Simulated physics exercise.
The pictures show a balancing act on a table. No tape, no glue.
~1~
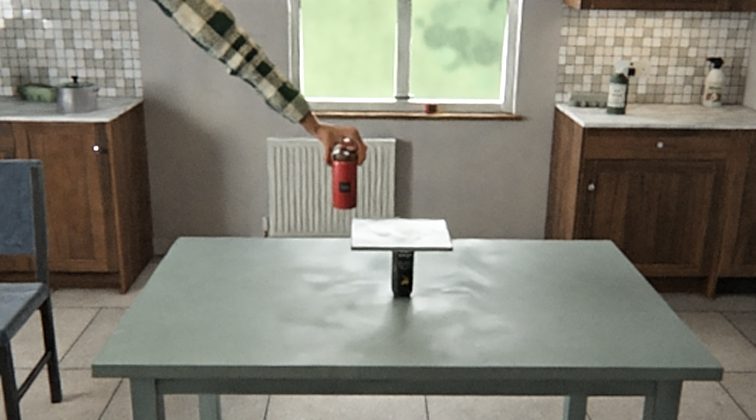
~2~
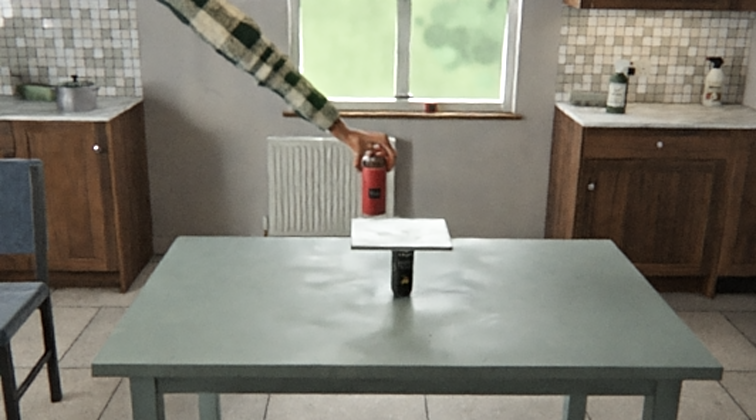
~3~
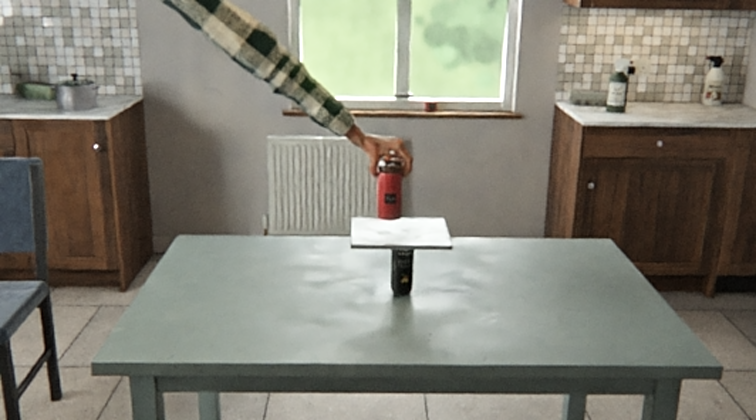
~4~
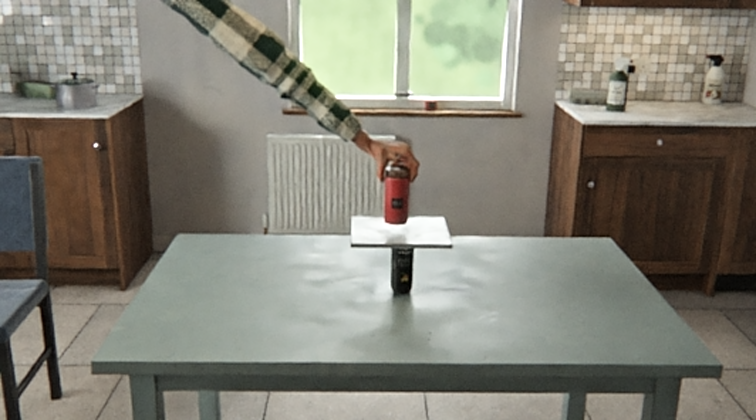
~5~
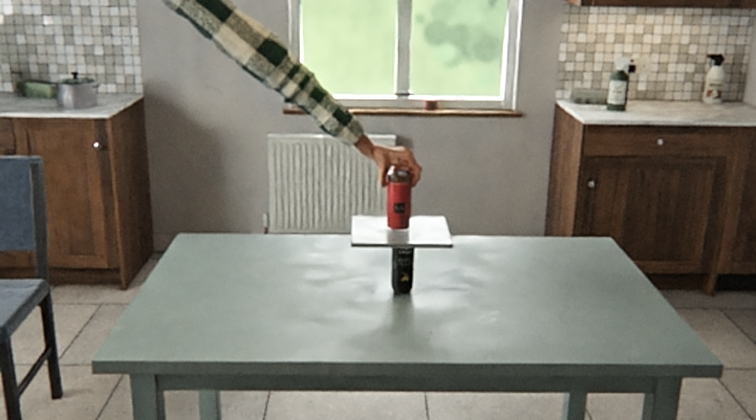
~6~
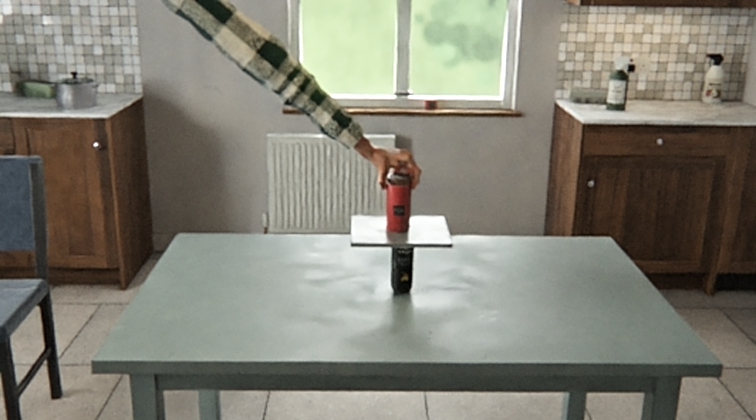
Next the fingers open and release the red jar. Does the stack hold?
In the end the stack holds.
Then, 0.30 s on from there, no change.
Then, 0.70 s on from there, red jar resting near (399, 203).
In the end, all 3 unmoved. At the end, from the last picture's camera, red jar near (399, 203). The stack stays up.
